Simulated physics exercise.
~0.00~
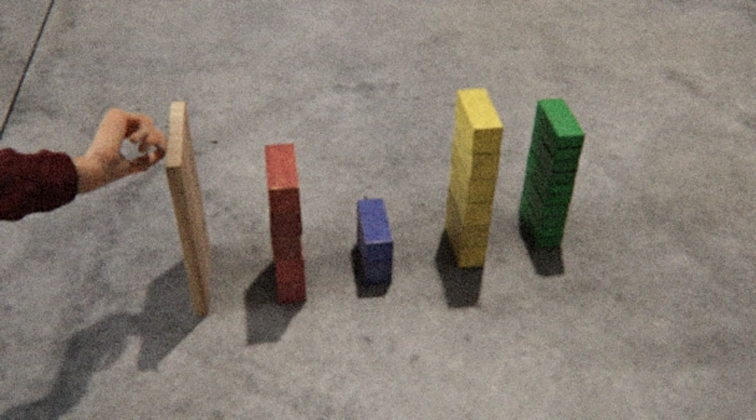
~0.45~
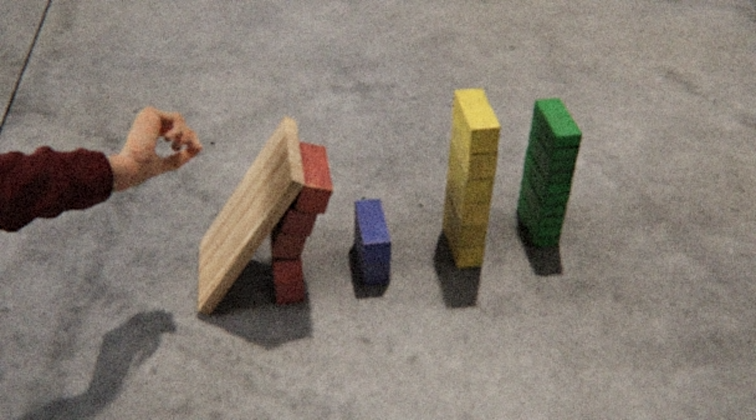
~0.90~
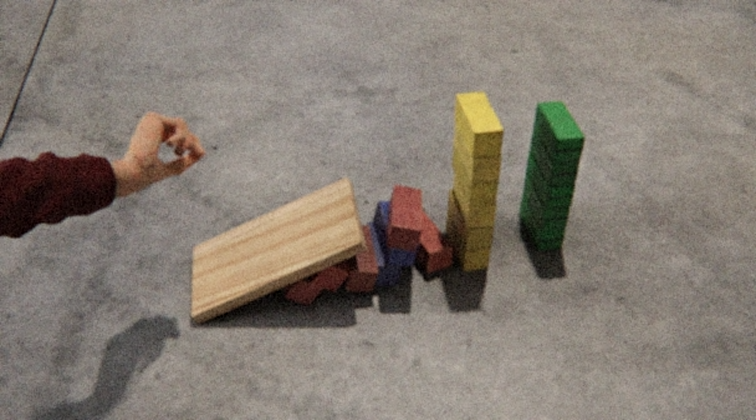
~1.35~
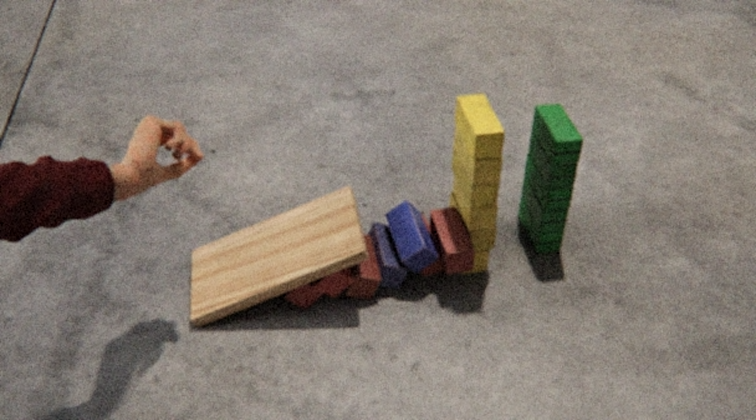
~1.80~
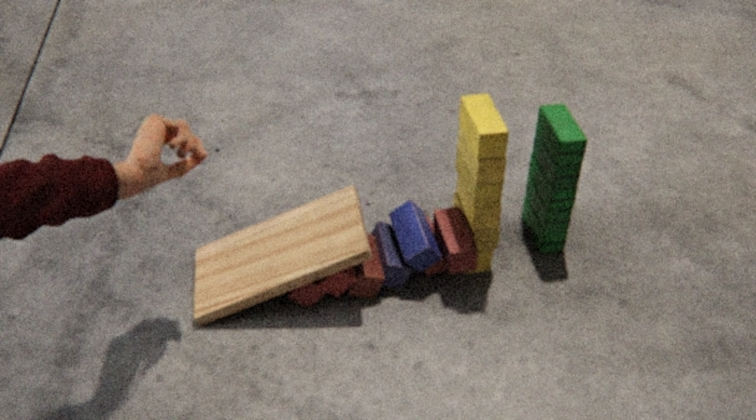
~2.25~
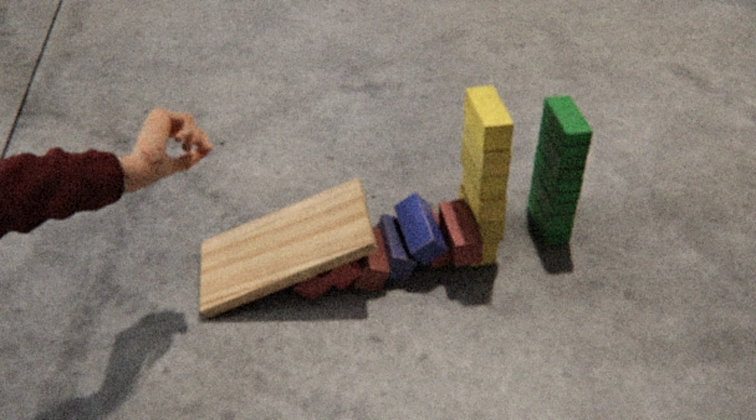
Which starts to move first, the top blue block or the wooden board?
The wooden board moves first, tipping into the red stack while the top blue block is still in its place.
